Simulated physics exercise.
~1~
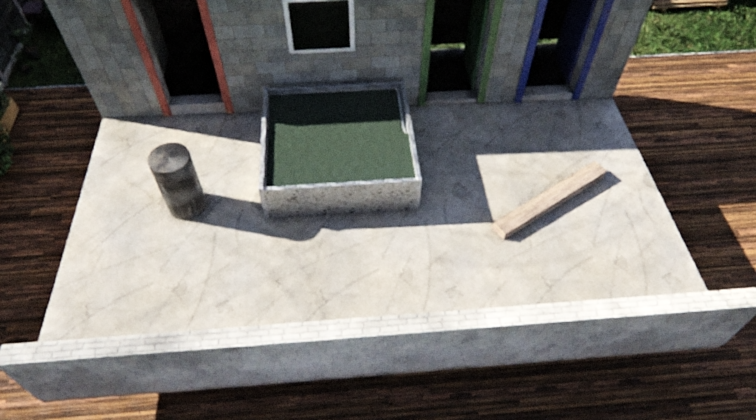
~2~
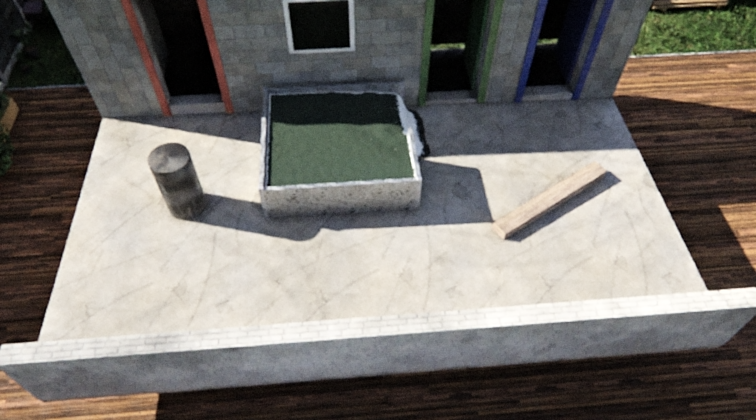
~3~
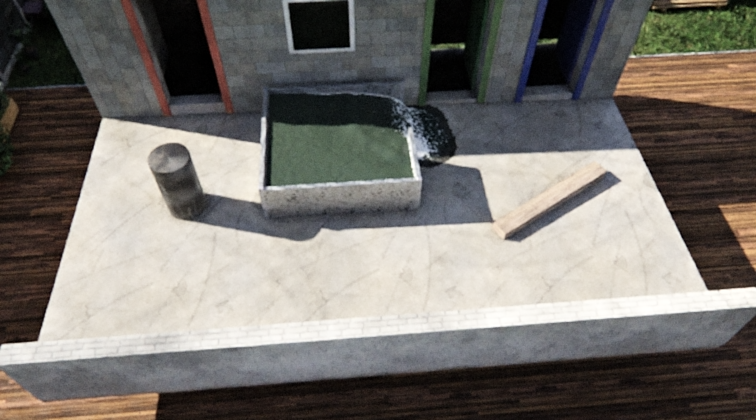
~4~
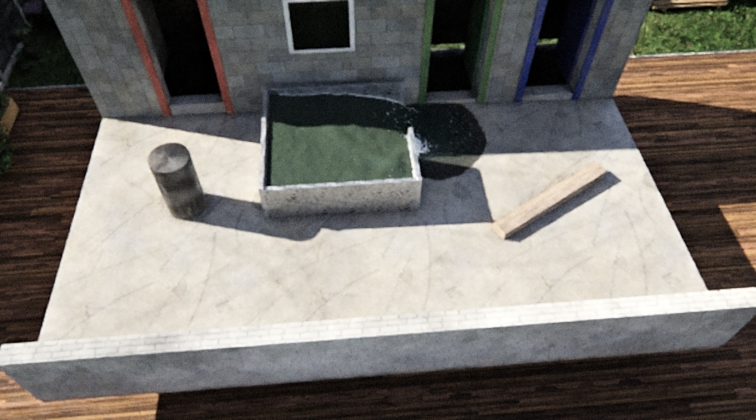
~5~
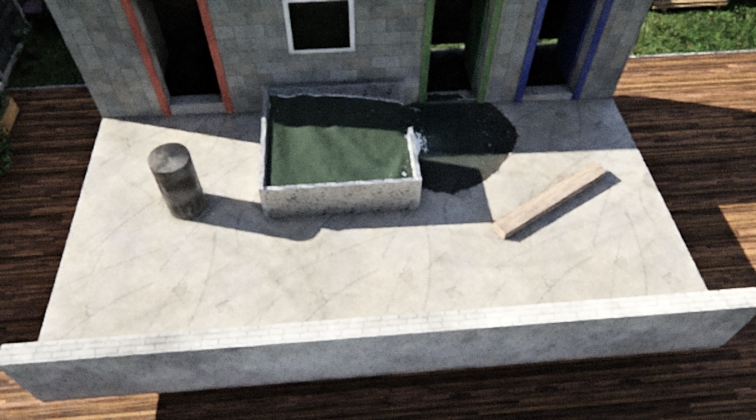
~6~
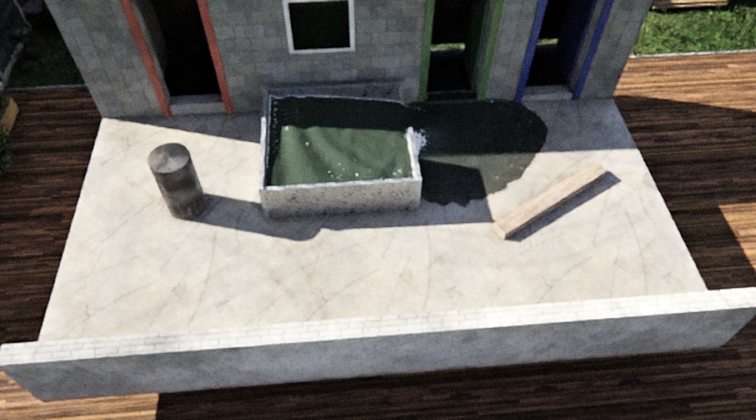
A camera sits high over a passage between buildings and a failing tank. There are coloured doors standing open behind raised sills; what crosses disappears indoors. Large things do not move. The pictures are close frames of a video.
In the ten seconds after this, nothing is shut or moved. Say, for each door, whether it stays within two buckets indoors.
One by one: The blue door gets two buckets or fewer; the green door gets over two buckets; the red door gets two buckets or fewer.
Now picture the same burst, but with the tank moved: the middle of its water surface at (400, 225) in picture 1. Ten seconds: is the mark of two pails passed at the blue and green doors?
As for the blue one, it overshoots the threshold, and the green one stays within the threshold.
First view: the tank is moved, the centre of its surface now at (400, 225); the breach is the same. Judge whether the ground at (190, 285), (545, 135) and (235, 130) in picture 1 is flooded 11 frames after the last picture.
Result: Spared; inundated; spared.
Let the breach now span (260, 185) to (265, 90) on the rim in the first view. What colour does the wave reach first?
My answer: The red-painted one.
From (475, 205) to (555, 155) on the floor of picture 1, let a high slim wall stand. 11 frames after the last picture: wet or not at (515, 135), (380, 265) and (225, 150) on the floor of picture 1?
Listed order: Swamped, spared, spared.
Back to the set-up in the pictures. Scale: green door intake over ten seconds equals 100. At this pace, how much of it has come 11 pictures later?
Result: 45 % of the ten-second total.
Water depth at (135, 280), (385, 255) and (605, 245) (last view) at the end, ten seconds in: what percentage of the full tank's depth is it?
Going in order, roughly 0, 0 and 0 %.
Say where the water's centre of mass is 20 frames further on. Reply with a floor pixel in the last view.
Near (398, 154).
A moment on, water covers 20 % of the floor; the blue door wet at the sill, nothing in, the green door over two buckets in, the red door not reached.
Next, water covers 20 % of the floor; the blue door wet at the sill, nothing in, the green door over two buckets in, the red door not reached.
Then, water covers 25 % of the floor; the blue door wet at the sill, nothing in, the green door far over two buckets in, the red door not reached.
Later, water covers 25 % of the floor; the blue door wet at the sill, nothing in, the green door far over two buckets in, the red door not reached.
In the end, water covers 25 % of the floor; the blue door wet at the sill, nothing in, the green door far over two buckets in, the red door not reached.
